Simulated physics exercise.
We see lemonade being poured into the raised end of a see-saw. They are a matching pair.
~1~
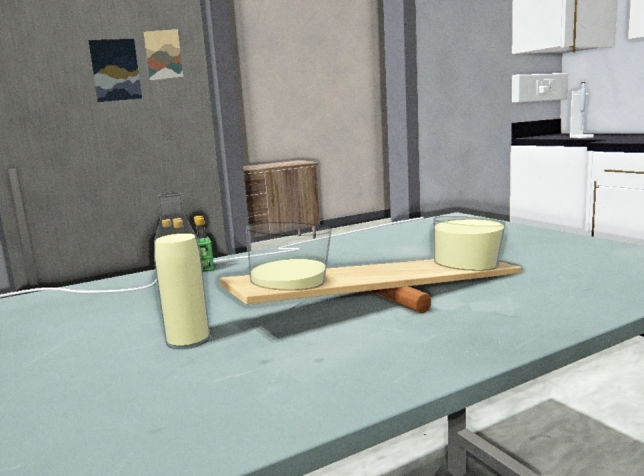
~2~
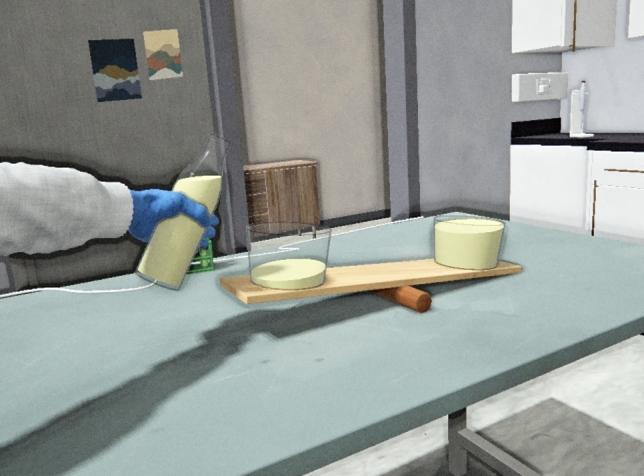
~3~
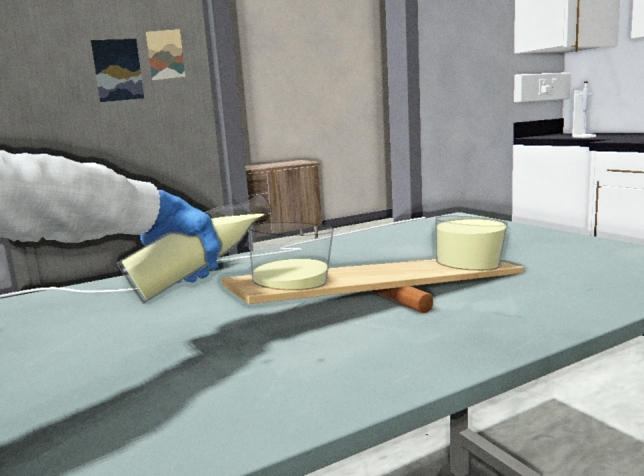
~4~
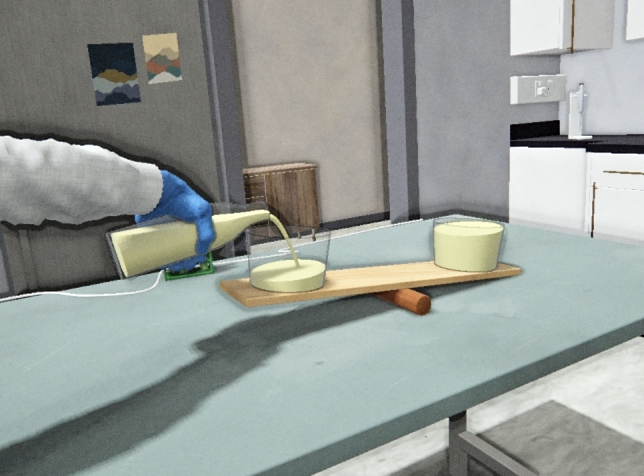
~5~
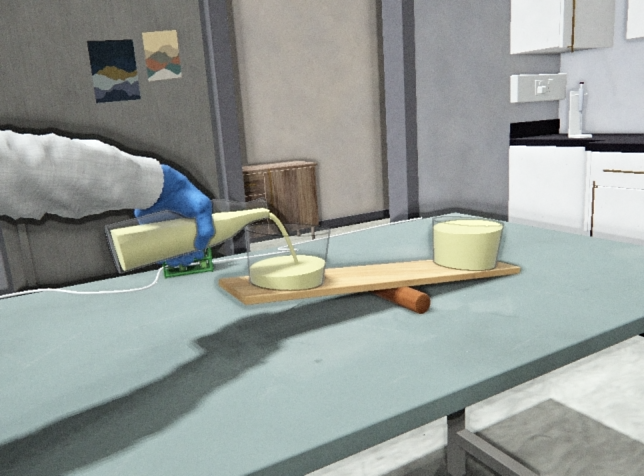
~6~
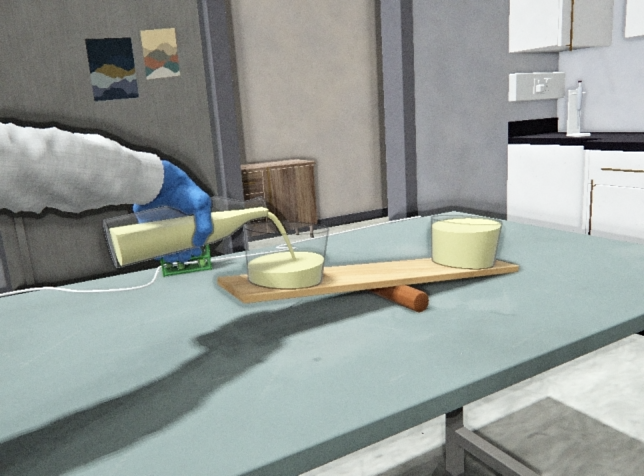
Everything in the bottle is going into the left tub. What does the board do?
It stays as it is.
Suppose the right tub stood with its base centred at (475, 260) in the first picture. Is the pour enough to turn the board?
My call: Holds still.
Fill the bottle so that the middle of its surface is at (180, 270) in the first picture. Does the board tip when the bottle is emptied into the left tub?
Verdict: Keeps its lean.
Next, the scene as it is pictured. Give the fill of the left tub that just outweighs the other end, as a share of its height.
I make it 85 per cent.
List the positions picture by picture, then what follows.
Before the pour; bottle (179, 268) about two thirds full; left tub (288, 254) about a quarter full, raised; right tub (467, 241) nearly full, on the low side, in the first frame.
The bottle is on its way; rolling pin (420, 302); left tub about a quarter full, surface at (288, 270), in the second frame.
The lemonade nears the lip; bottle (203, 240) tipped 70° with all of its load; left tub (290, 254) about a quarter full, in the third frame.
Pouring; rolling pin (420, 304); left tub about a quarter full, surface at (288, 270); right tub nearly full, surface at (468, 229), in the fourth frame.
Pouring; bottle (196, 227) tipped 85° with about three quarters of its load; left tub (287, 254) about a quarter full, in the fifth frame.
Pouring; rolling pin (417, 301); left tub about a third full, surface at (286, 263); right tub nearly full, surface at (466, 226), in the sixth frame.
A moment on, the left tub is about half full; the board leans as before.
Further on, the left tub is about two thirds full; the board leans as before.
When it is over, the left tub is about two thirds full; the board leans as before.
